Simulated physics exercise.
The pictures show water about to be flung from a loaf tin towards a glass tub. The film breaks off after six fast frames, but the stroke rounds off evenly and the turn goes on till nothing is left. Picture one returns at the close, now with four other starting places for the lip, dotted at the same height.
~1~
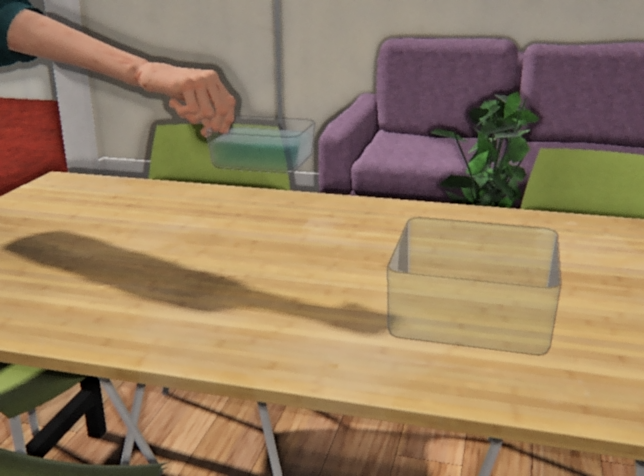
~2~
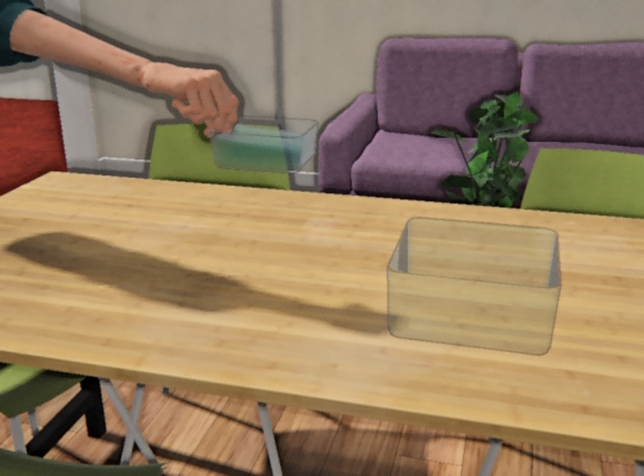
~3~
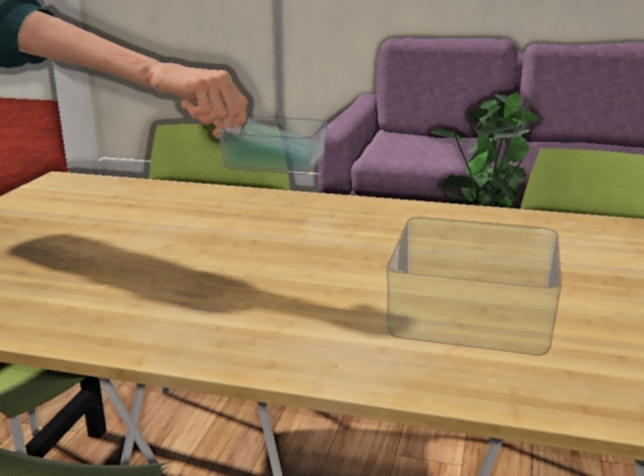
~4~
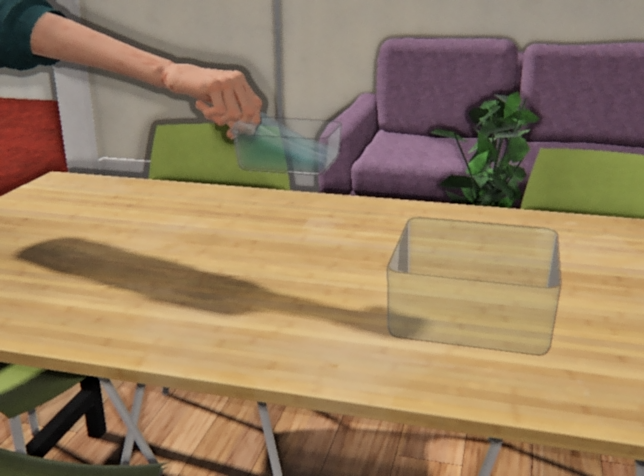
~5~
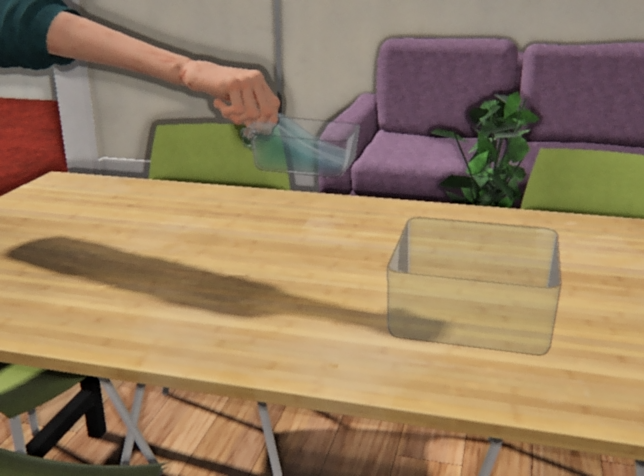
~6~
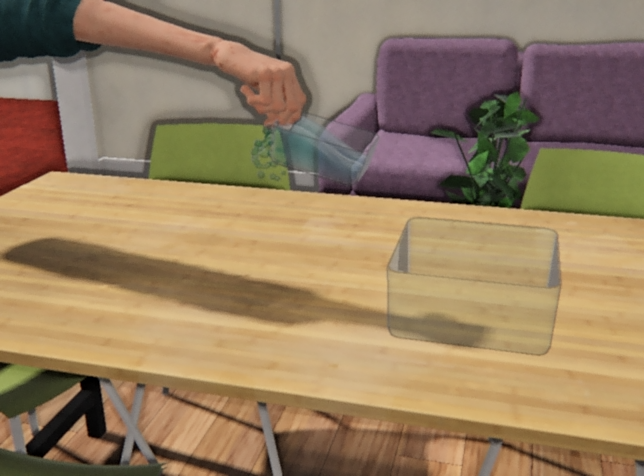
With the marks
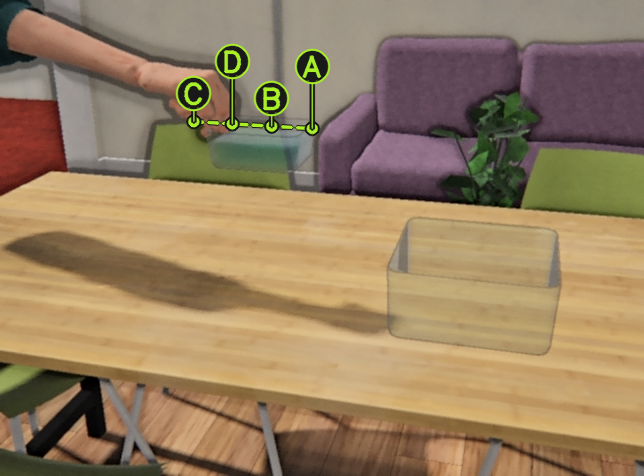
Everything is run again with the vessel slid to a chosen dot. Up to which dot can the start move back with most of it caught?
Use place B.
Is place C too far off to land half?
Yes, it does.
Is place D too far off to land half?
Yes, that goes wrong.
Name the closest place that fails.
D it is.
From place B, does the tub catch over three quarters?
No, it does not.
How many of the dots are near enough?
Two of the four.
In lime, A at (312, 128); B at (271, 126); C at (193, 121); D at (232, 123).
With A, about 85 % lands in the tub, 12 % falls short and 3 % goes beside or beyond.
With B, about 64 % lands in the tub, 29 % falls short and 8 % goes beside or beyond.
With C, about 0 % lands in the tub, 98 % falls short.
With D, about 31 % lands in the tub, 62 % falls short and 7 % goes beside or beyond.
